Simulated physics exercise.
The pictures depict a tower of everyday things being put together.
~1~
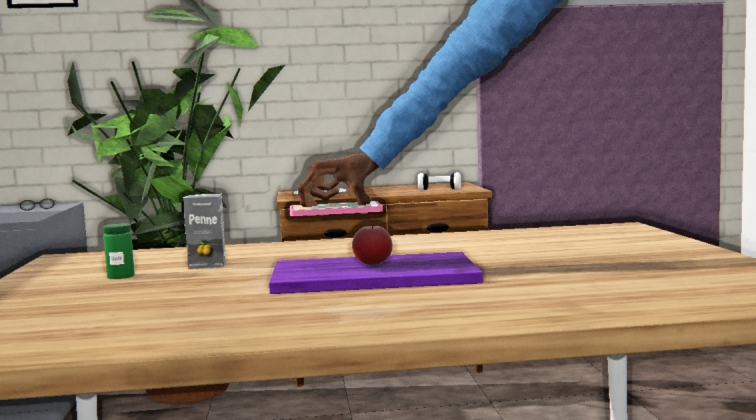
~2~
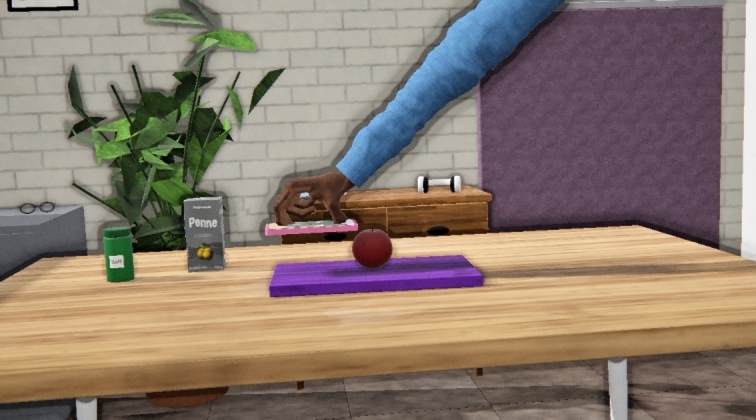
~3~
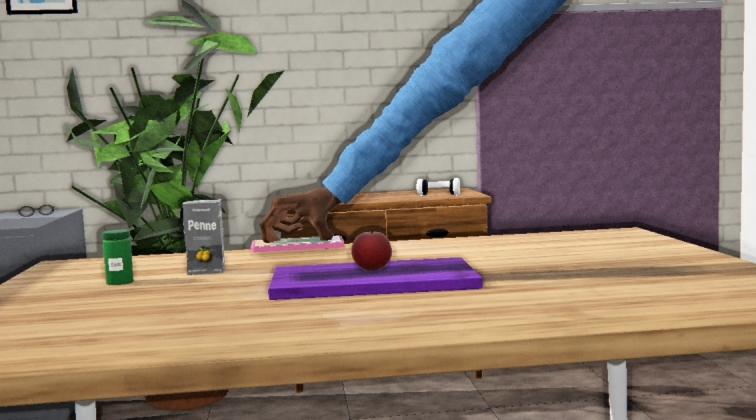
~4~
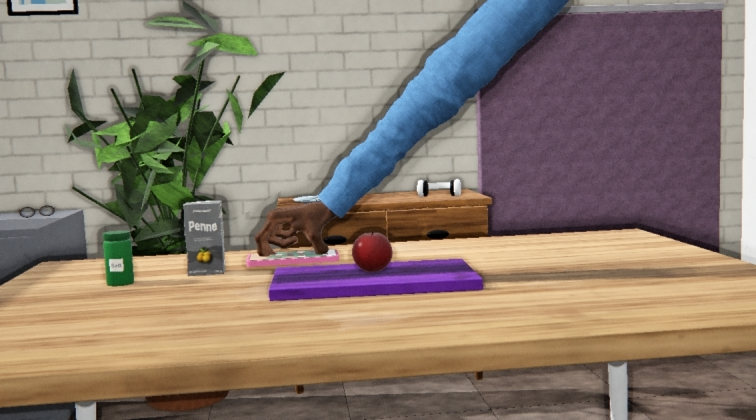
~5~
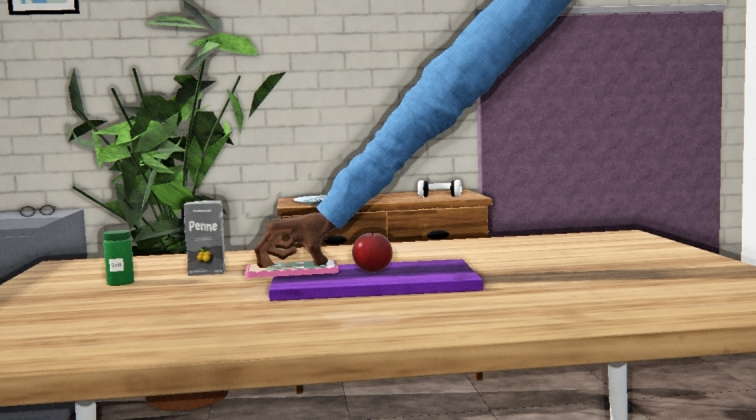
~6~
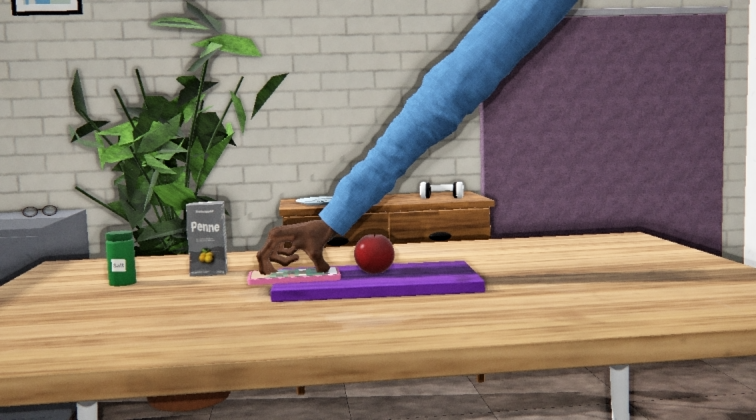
A hand in a blue sleeve lowered a pink phone, moving it left and down past a red ball, and set it by the purple board's left end, still holding it.
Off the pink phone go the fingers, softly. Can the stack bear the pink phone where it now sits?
I expect the stack will stand.
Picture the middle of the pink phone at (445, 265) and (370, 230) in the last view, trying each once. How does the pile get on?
Lab note - try 1: No collapse; try 2: Collapse.
Then, 0.70 s past the last view, nothing moves.
Then, 1.60 s past the last view, pink phone resting near (294, 276).
Then, 2.50 s past the last view, things are still on the move.
Finally, all 5 still in place. Final places as the last picture's camera would see them, pink phone near (294, 276). The pile keeps its balance.
